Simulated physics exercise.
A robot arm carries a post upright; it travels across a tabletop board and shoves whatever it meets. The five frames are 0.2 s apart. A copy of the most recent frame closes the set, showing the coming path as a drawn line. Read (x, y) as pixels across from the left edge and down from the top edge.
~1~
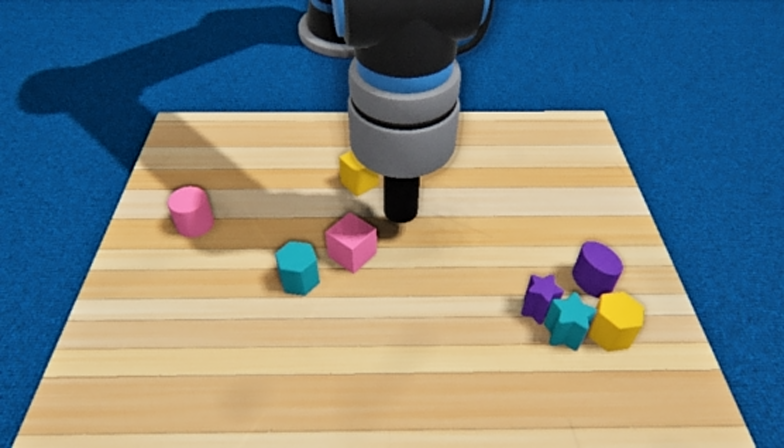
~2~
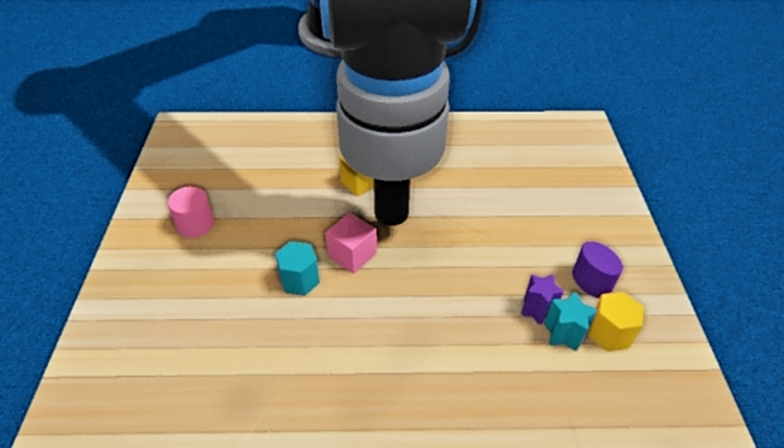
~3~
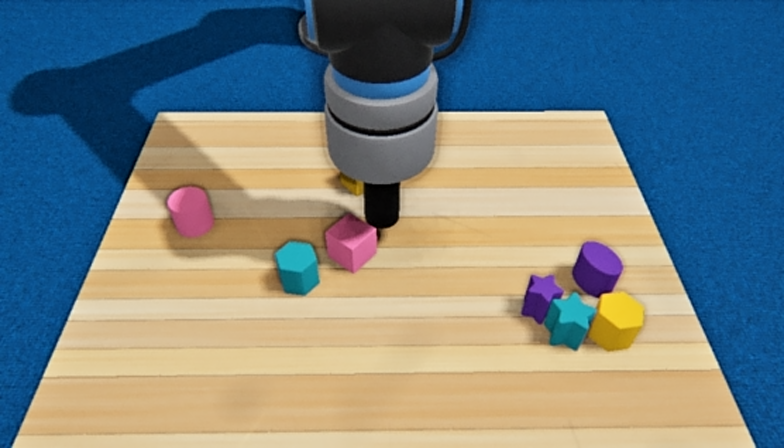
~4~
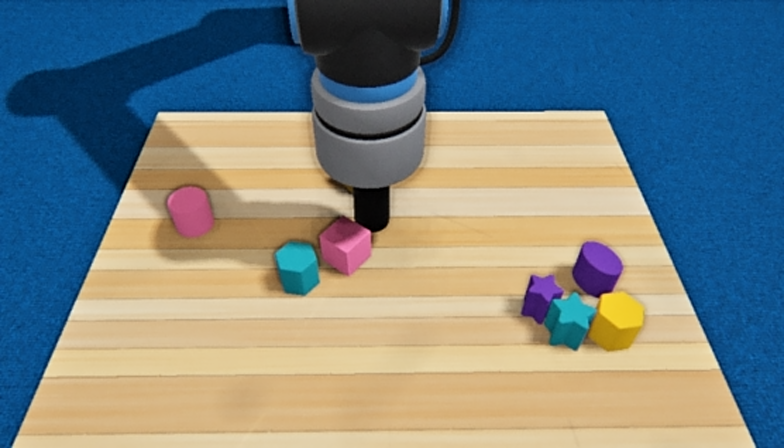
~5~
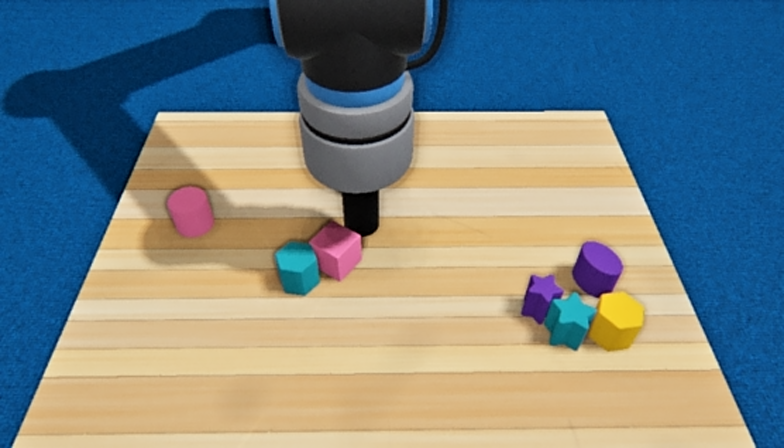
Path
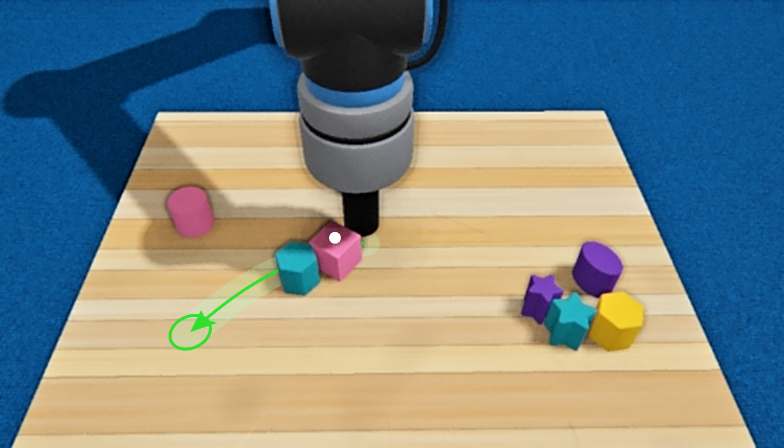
Robot arm with a black post moving left over a wooden board, then pushing a pink block against a turquoise hexagonal block.
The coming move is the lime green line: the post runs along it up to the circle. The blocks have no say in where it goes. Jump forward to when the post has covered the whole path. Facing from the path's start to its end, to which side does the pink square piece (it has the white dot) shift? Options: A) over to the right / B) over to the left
I'll go with B - over to the left.
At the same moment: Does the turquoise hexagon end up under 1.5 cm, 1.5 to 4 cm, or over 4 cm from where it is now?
The largest band: Over 4 cm.
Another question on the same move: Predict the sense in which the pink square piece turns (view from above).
From above, it turns counterclockwise.
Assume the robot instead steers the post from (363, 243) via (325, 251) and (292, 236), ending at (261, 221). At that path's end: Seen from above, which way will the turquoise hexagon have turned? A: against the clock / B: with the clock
A: Against the clock.
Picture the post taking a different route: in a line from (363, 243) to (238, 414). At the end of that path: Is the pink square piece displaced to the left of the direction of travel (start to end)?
My answer is no.
Drawn move, from (363, 243) over (303, 260) and (245, 289) to (190, 332); the dot is on the pink square piece.
What follows on the original path. One third of the way, post (299, 242); turquoise hexagon (249, 287), turned 45° anticlockwise; pink square piece (275, 260).
Two thirds of the way, post (238, 272); turquoise hexagon (208, 333), turned 70° anticlockwise; pink square piece (220, 298), turned 35° anticlockwise.
At the end, post (182, 314); turquoise hexagon (191, 379), turned 95° anticlockwise; pink square piece (183, 343), turned 65° anticlockwise; yellow square piece still.
